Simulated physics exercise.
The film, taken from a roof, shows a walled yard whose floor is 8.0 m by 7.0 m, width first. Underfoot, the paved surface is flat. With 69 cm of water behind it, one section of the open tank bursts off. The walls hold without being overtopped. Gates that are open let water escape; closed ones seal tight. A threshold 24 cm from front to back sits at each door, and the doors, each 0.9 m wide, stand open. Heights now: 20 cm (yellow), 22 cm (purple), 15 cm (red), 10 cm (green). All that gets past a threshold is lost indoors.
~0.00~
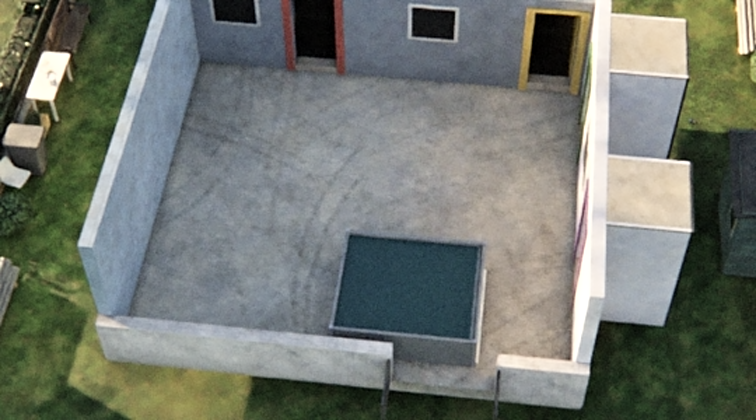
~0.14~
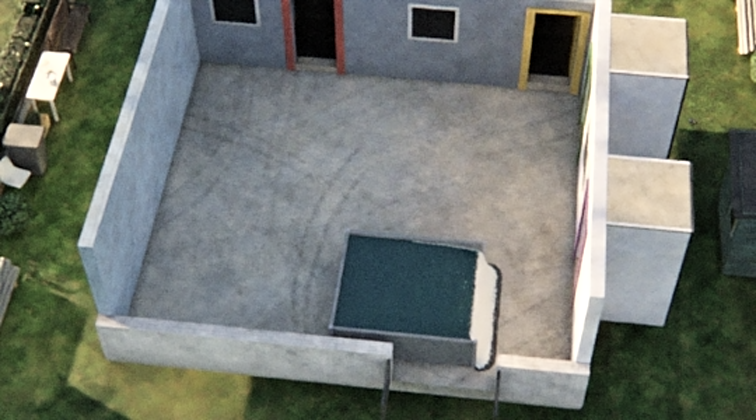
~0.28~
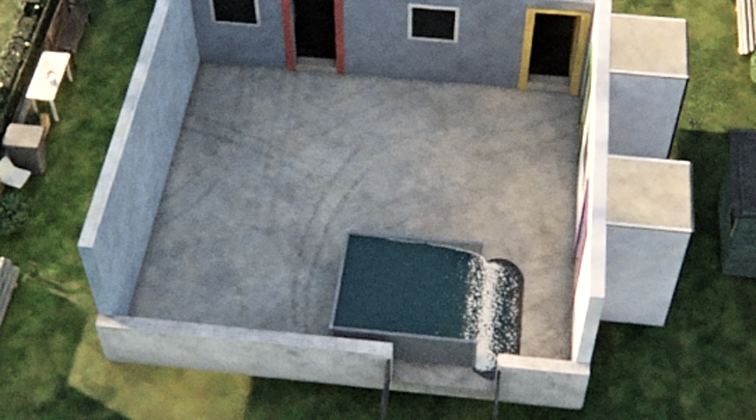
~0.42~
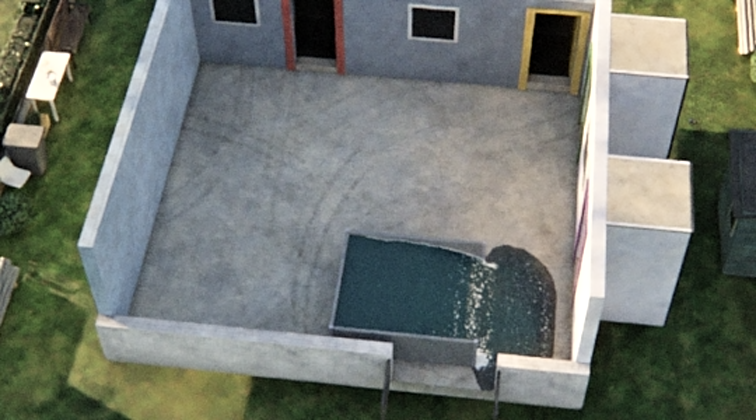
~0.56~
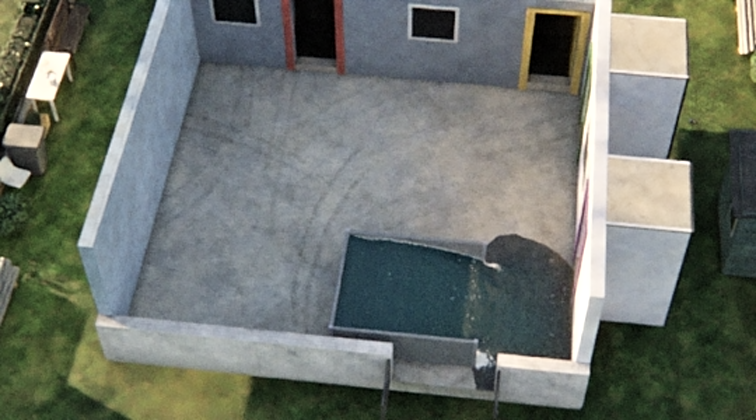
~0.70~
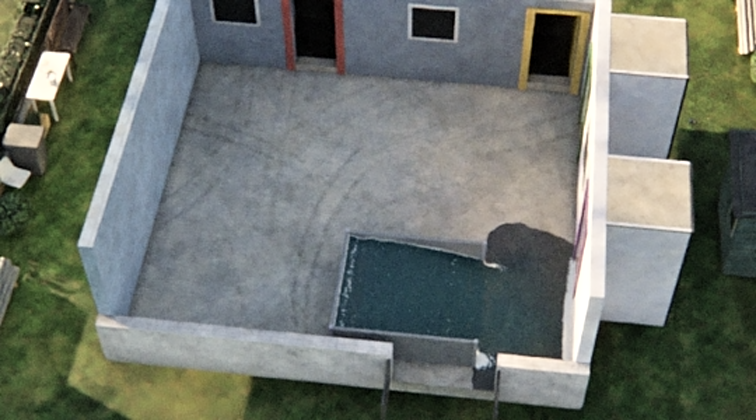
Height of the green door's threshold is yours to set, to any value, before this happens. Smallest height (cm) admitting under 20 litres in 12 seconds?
Roughly 8.5 cm.
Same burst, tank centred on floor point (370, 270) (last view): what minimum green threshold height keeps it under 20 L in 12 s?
New minimum height: Approx. 8.5 cm.
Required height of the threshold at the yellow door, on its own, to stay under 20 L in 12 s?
The yellow door needs around 22 cm.
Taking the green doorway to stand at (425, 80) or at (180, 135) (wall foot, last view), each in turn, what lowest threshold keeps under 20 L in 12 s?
In turn: Roughly 9.0 cm, roughly 6.5 cm.
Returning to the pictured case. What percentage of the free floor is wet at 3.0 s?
Wet: Close to 30 %.
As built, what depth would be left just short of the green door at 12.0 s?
Lab note: Depth approx. 7.0 cm.
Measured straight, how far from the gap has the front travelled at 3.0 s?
Around 5.8 m from the gap.
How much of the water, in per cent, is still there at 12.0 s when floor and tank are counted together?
Something near 80 out of a hundred parts.
After 1.4 s water covers 10 % of the floor, deepest (56 cm) near (556, 376); it has not reached the green door.
After 3.0 s water covers 30 % of the floor, deepest (34 cm) near (566, 386); 7 cm at the green door, 0 litres in over its 10 cm threshold.
After 12.0 s water covers 95 % of the floor, deepest (10 cm) near (124, 332); 7 cm at the green door, 10 litres in over its 10 cm threshold.
At the green door as built, the water arrived by 1.9 s and peaked near 12 cm at 7.4 s.
Run again over the same 12 s with other heights there, 42 litres in over 6.5 cm, 8 litres over 10.5 cm. The limit of 20 litres is kept from about 8.5 cm up.
